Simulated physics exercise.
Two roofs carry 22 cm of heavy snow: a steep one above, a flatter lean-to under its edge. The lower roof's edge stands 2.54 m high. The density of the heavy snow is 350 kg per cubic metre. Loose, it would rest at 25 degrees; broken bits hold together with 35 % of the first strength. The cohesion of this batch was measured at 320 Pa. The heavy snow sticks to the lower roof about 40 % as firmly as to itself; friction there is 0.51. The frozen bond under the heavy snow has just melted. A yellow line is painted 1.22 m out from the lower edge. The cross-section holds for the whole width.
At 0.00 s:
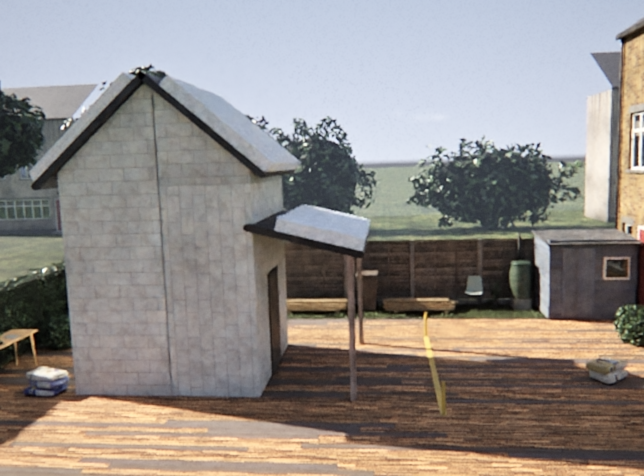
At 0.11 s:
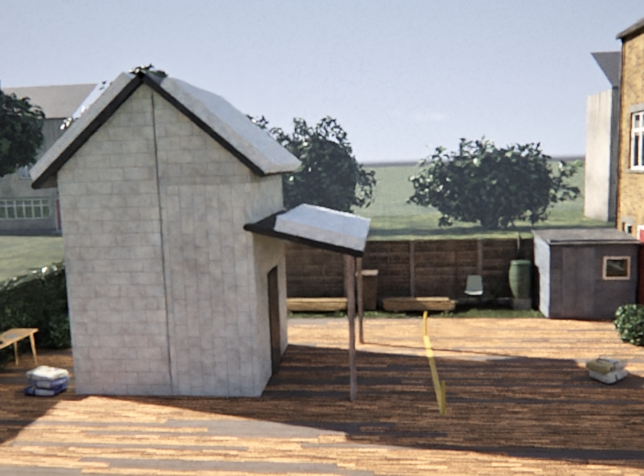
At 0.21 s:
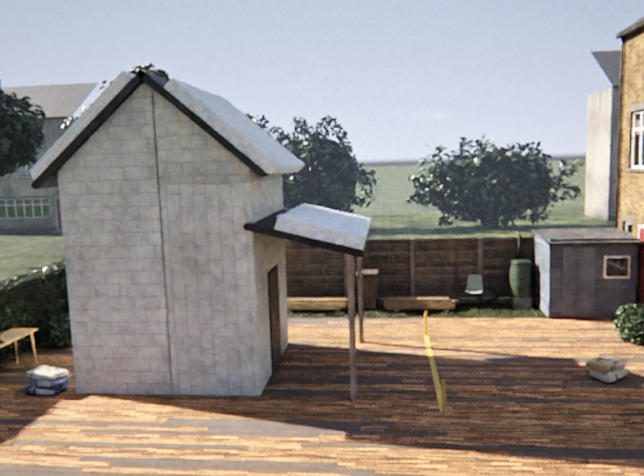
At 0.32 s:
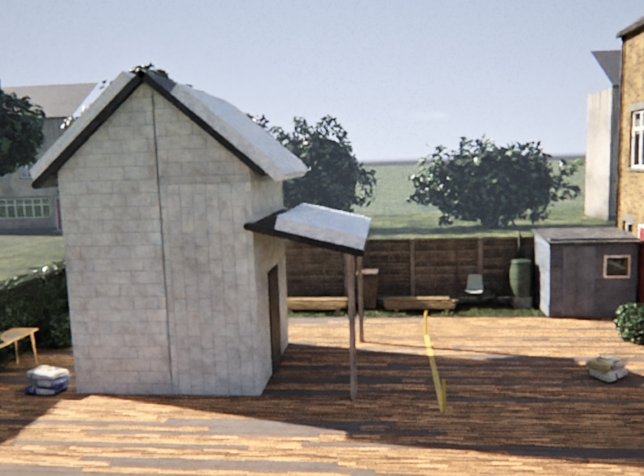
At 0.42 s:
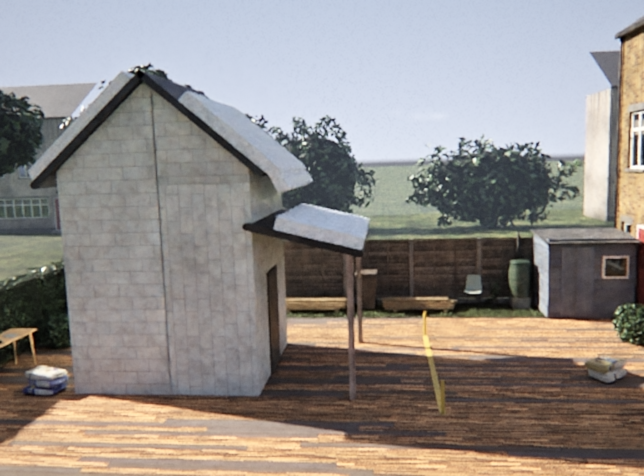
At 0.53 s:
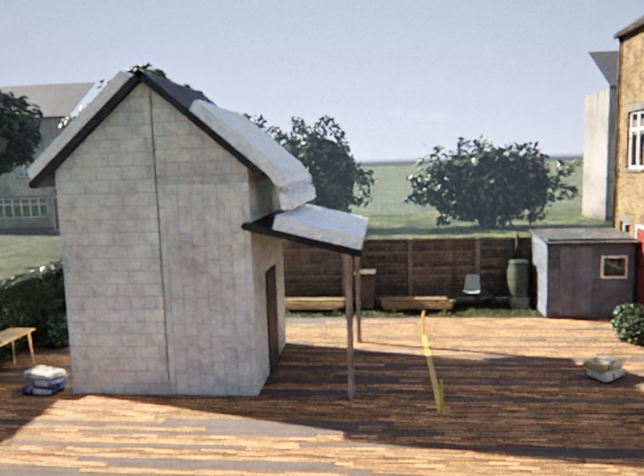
At the start, thick snow covers the steep roof of a pale block building, with a flatter snow-covered lean-to below its right edge. The snow on the right slope slides slowly downward, then moves farther past the upper edge and cracks, its front overhanging the lower roof.
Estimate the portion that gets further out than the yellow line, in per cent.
Expect roughly 43 %.
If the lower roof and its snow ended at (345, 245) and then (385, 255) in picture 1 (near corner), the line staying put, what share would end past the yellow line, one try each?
In turn about 45 %, 35 %.
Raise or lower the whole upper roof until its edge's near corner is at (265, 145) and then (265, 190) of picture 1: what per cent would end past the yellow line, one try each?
In that order: 50 %, 25 %.
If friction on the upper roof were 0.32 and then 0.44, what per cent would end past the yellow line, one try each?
In turn about 40 %, 30 %.
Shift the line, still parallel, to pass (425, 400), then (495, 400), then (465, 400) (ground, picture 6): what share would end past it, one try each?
In that order: 50 %, 22 %, 30 %.
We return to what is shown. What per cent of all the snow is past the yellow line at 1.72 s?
About 25 %.
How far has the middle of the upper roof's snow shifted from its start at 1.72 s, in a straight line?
Some 4.2 m.
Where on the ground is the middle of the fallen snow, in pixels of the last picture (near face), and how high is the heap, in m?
Near (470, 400), some 0.2 m high.
After 1.07 s, none is below the lower edge and 0 % is past the line.
After 1.72 s, 53 % is below the lower edge and 23 % is past the line.
After 2.36 s, 61 % is below the lower edge and 43 % is past the line.
After 3.00 s, 61 % is below the lower edge and 43 % is past the line.
After 3.10 s, 61 % is below the lower edge and 43 % is past the line.
